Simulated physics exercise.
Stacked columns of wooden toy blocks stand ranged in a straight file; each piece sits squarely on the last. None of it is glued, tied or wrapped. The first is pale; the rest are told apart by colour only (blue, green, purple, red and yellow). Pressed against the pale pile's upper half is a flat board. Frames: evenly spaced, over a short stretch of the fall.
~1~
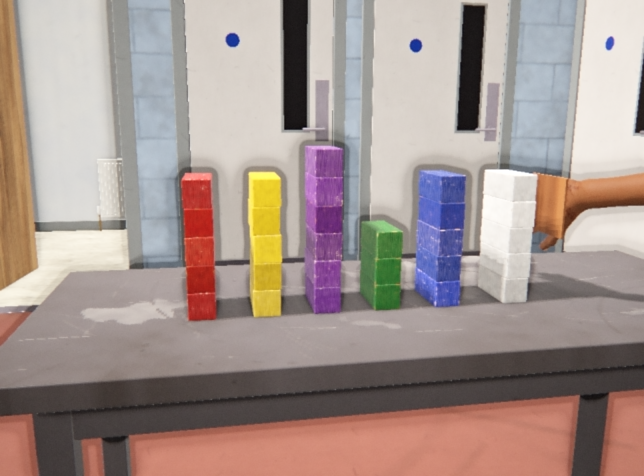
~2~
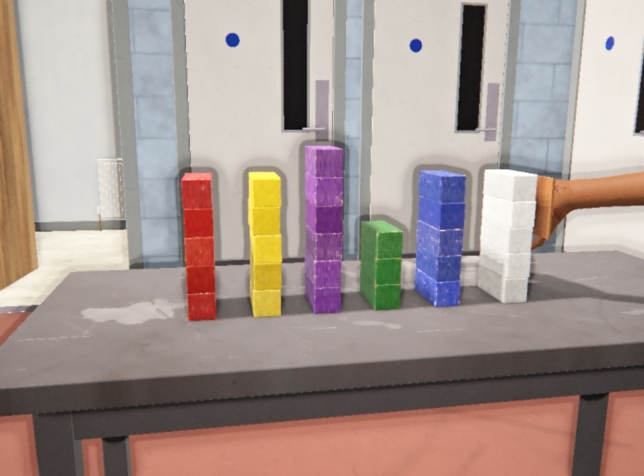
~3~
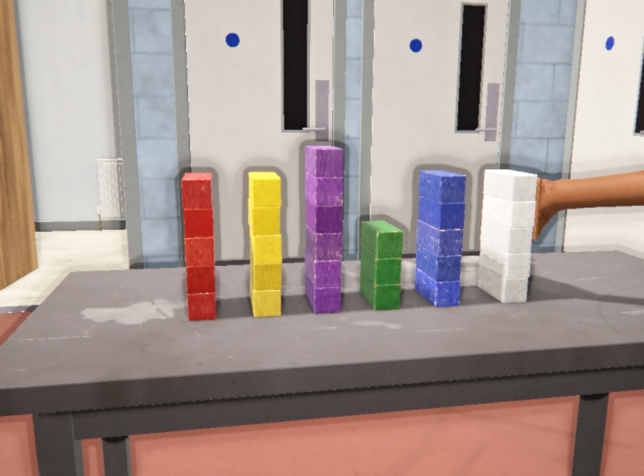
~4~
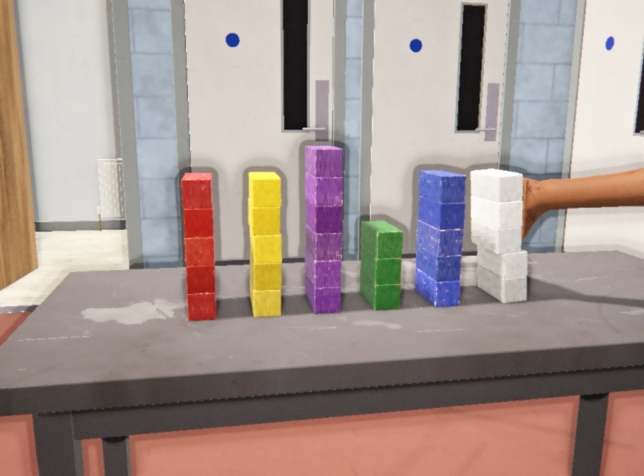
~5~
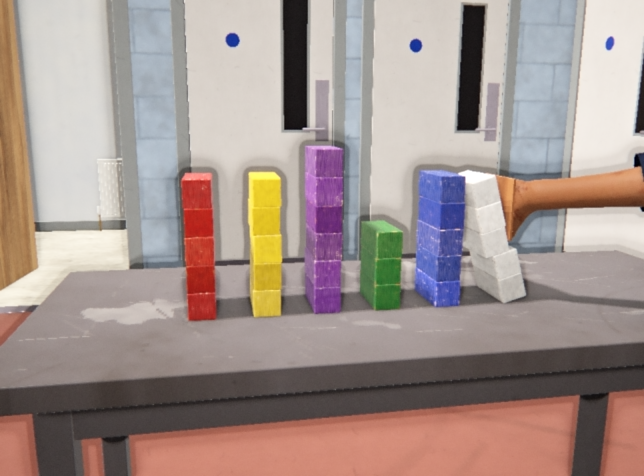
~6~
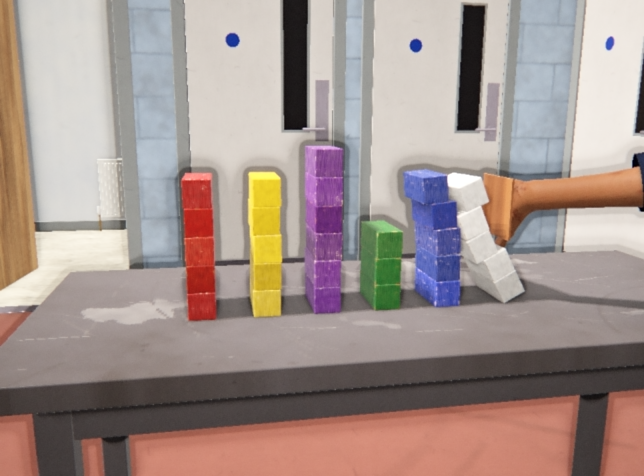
On a grey tabletop, a hand pushing a white block stack leftward, leaning it against the blue stack, whose top block shifts left.
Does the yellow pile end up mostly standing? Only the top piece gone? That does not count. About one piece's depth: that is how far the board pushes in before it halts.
Comes apart.
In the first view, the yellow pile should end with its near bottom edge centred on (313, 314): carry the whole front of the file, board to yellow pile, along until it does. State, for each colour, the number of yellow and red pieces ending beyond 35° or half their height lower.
When it all settles, yellow has 4 down and red has 5 down.
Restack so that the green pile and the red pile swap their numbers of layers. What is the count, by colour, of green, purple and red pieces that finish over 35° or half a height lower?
The tally reads green 5, then purple 6, then red 3.
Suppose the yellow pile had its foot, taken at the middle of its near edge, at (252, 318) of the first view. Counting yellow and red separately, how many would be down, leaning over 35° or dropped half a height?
Tally: Yellow = 3, red = 4.
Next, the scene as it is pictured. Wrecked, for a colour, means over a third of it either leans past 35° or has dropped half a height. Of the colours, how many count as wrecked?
That number would be 5.
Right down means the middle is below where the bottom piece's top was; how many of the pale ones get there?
The number works out at 2.
Soon, 5 of the pale pile down; none of the 5 yellow blocks down (4 of 24 in all colours); top yellow block unmoved; top blue block on its side.
A while on, 5 of the pale pile down; 4 of the 5 yellow blocks down (20 of 24 in all colours); top yellow block tipped steeply, some three heights lower; top blue block on its side.
Finally, 5 of the pale pile down; 4 of the 5 yellow blocks down (20 of 24 in all colours); top yellow block tipped steeply, some 18 heights lower; top purple block upside down. Seen by the last camera, middles, top purple block near (36, 280).
